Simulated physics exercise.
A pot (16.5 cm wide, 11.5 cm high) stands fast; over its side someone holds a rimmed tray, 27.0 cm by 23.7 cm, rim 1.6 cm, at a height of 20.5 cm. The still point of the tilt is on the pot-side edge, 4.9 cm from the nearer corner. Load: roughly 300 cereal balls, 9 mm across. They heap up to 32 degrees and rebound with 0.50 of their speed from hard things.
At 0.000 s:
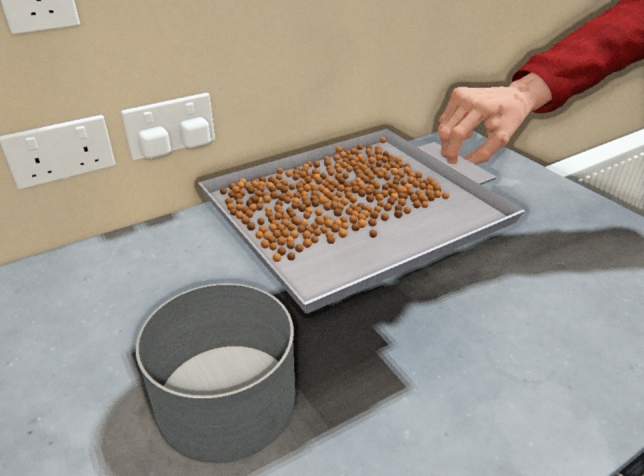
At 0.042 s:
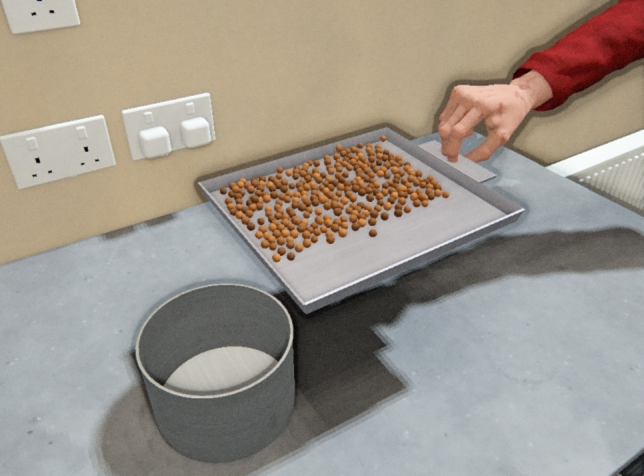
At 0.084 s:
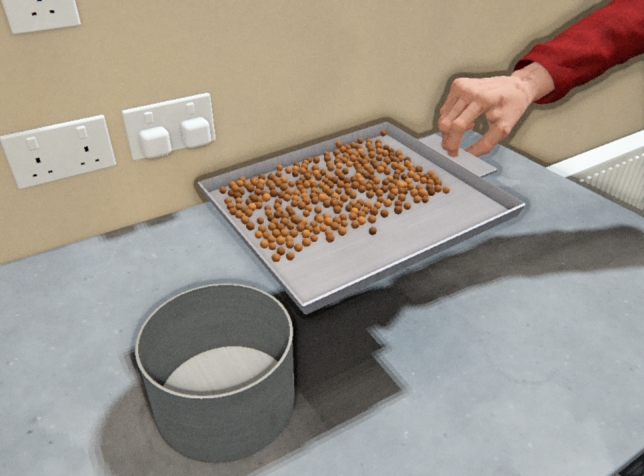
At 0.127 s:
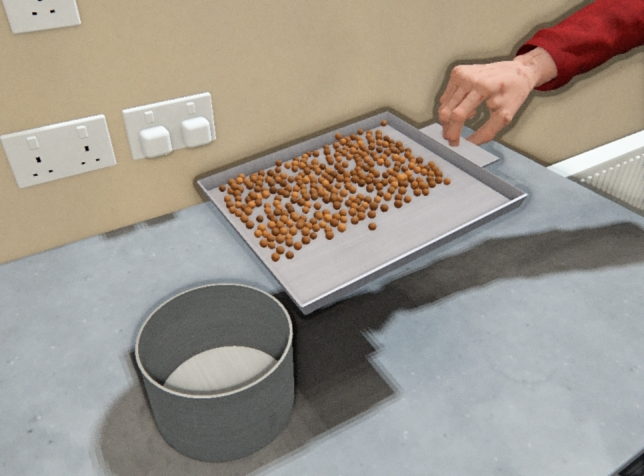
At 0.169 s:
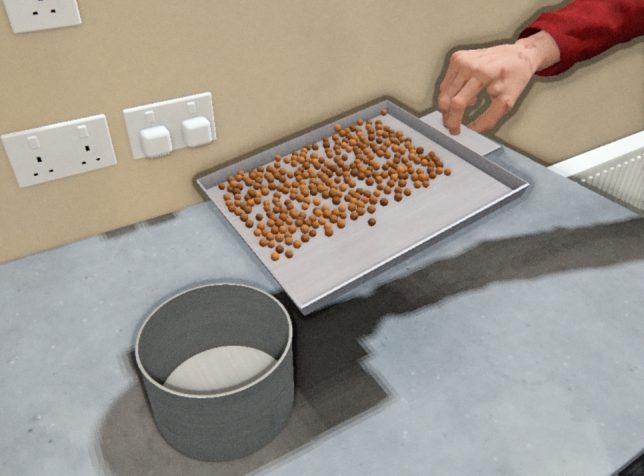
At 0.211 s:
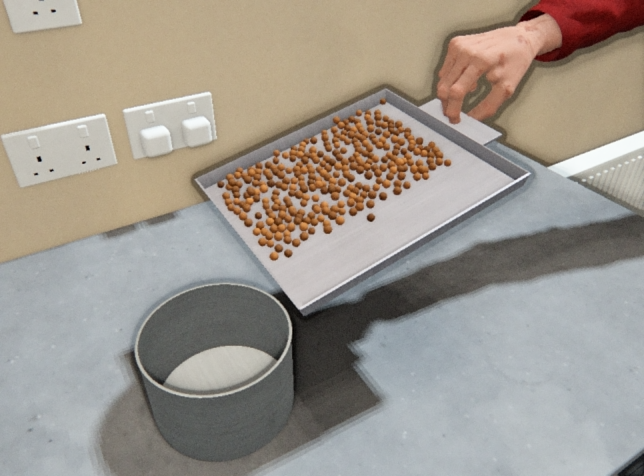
A hand in a red sleeve reaches in from the upper right to the far end of a grey rimmed tray, seen from above on a pale blue-grey worktop by a beige wall with white sockets. Small orange-brown balls cover much of the tray, and a round dark grey pot stands at lower left. The hand raises the tray's far right side slightly, while the balls barely shift and the camera stays still.
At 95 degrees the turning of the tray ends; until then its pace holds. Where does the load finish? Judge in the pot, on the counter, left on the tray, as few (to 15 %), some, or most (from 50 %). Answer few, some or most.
Pot: Most, counter: Some, tray: Few.
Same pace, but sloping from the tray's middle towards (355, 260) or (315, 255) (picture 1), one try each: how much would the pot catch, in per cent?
About 0 and 40 per cent.
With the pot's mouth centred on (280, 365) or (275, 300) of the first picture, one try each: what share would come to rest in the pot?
Some 55 and 10 per cent.
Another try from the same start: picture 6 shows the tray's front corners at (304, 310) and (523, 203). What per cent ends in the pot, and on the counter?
Pot 0, counter 100.
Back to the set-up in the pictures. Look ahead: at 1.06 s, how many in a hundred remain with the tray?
Roughly 95 per cent.
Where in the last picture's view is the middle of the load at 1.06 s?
Around (240, 204).
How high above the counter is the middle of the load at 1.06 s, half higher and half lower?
Some 26 cm.
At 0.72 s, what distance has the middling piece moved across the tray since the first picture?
Roughly 8 cm.
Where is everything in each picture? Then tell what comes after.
Tray tilt 0 degrees, front corners at (306, 299) and (519, 210); middle of the pieces at (339, 195); pot at (216, 334), in the first picture.
Tray tilt 1 degrees, front corners at (306, 300) and (519, 208); middle of the pieces at (339, 194), in the second picture.
Tray tilt 2 degrees, front corners at (305, 301) and (520, 203); middle of the pieces at (338, 191), in the third picture.
Tray tilt 5 degrees, front corners at (304, 302) and (522, 194), lowest corner left front; middle of the pieces at (338, 186), in the fourth picture.
Tray tilt 8 degrees, front corners at (303, 303) and (523, 183), lowest corner left front; middle of the pieces at (337, 180), in the fifth picture.
Tray tilt 12 degrees, front corners at (301, 304) and (524, 173), lowest corner left front; middle of the pieces at (336, 175); pot at (215, 333). Its pace works out near 75 degrees a second, in the sixth picture.
After 0.72 s, tilt 51 degrees; the tray holds 100 %, the pot 0 %.
After 1.06 s, tilt 77 degrees; the tray holds 95 %, the pot 0 %.
After 1.50 s, tilt 95 degrees; the tray holds 10 %, the pot 55 %.
By 2.3 s all is still; pot 70 %, counter 30 %, tray 0 %.
